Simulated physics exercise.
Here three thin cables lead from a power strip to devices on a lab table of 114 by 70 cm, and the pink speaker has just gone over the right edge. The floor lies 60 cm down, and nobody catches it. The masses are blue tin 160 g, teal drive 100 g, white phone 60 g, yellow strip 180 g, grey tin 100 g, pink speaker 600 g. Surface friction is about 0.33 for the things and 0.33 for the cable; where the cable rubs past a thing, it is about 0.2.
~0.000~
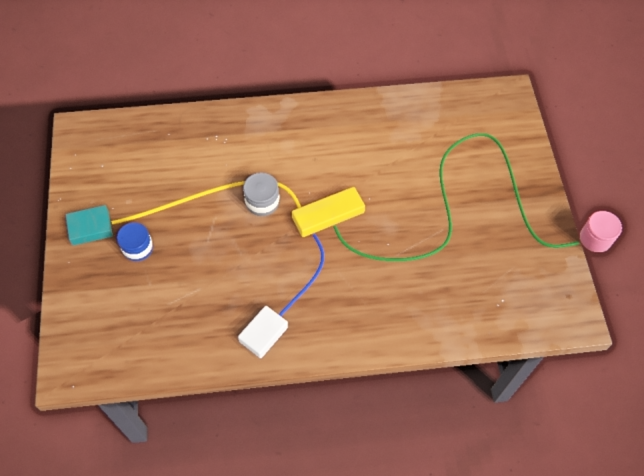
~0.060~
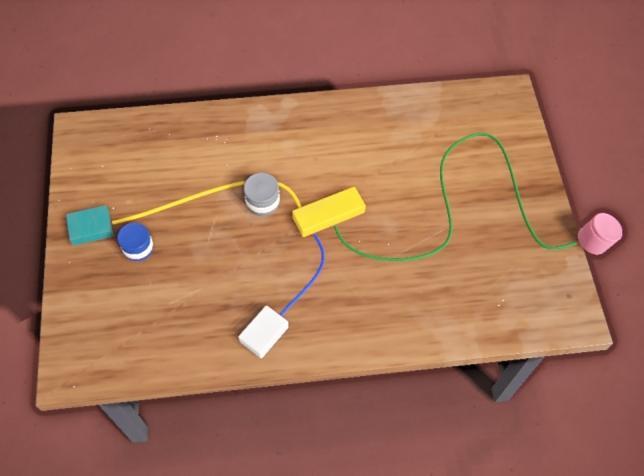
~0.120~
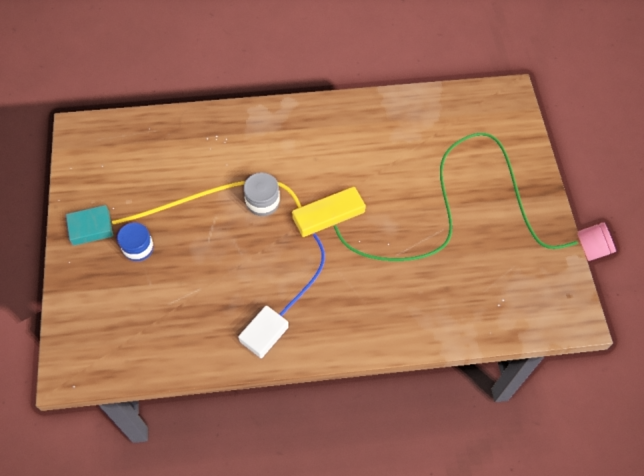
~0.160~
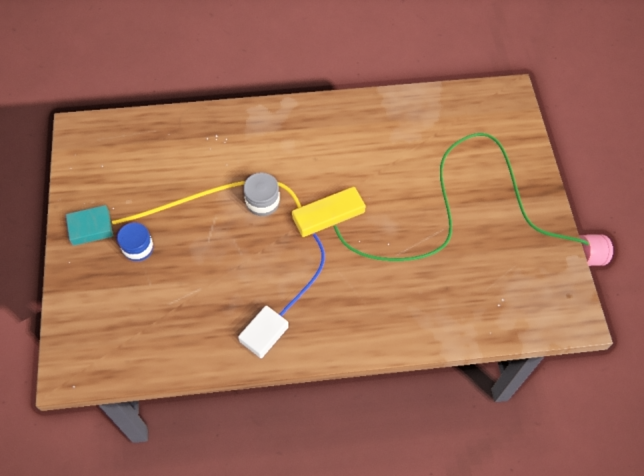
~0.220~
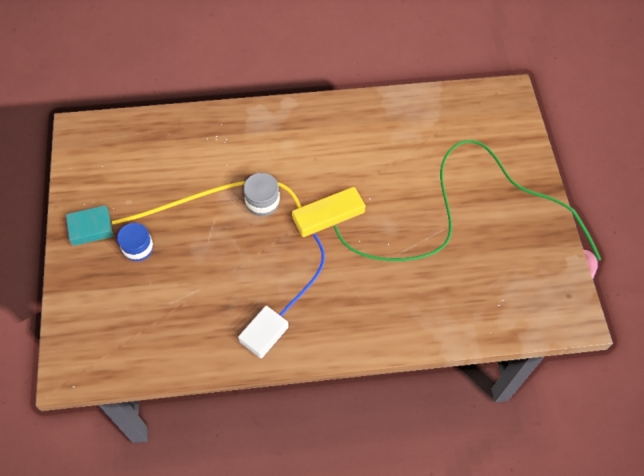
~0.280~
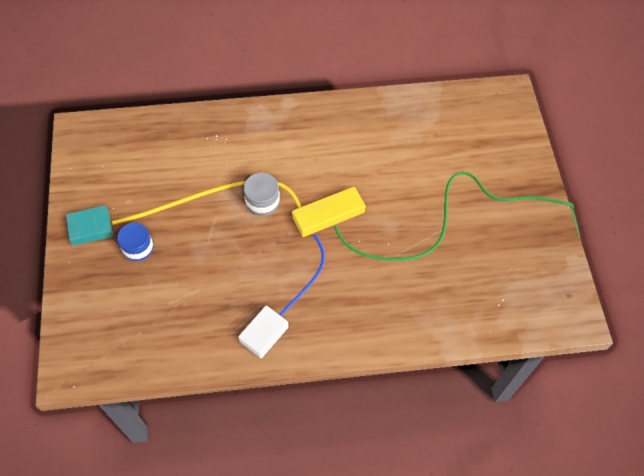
Wooden table with a yellow block and cables, a pink cylinder dropping past the right edge and dragging the green cable after it.
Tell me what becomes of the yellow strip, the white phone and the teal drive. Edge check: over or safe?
Edge check: Yellow strip safe, white phone safe, teal drive safe.
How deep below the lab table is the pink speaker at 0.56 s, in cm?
Measured: Near 55 cm.
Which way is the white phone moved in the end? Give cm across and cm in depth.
It ends around 8 cm to the right of its start and around 9 cm farther back.
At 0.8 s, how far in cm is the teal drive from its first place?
Shift reading: Approx. 9 cm.
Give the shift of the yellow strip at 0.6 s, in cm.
Displacement: Approx. 10 cm.
By 0.6 s, the strip's end of the green cable at (383, 218); yellow strip 10 cm off its start, white phone 10 cm off its start, teal drive 8 cm off its start.
By 0.8 s, the strip's end of the green cable at (385, 217); white phone 12 cm off its start, yellow strip 10 cm off its start, teal drive 9 cm off its start.
By 1.1 s, the strip's end of the green cable at (385, 217); white phone 12 cm off its start at (300, 282), yellow strip 10 cm off its start at (375, 203), teal drive 9 cm off its start at (130, 211).
By 1.4 s, the strip's end of the green cable at (385, 217); white phone 12 cm off its start, yellow strip 10 cm off its start, teal drive 9 cm off its start.
By 2.6 s, the strip's end of the green cable at (385, 217); white phone 12 cm off its start at (300, 282), yellow strip 10 cm off its start at (375, 203), teal drive 9 cm off its start at (130, 211), grey tin 11 cm off its start at (257, 233).
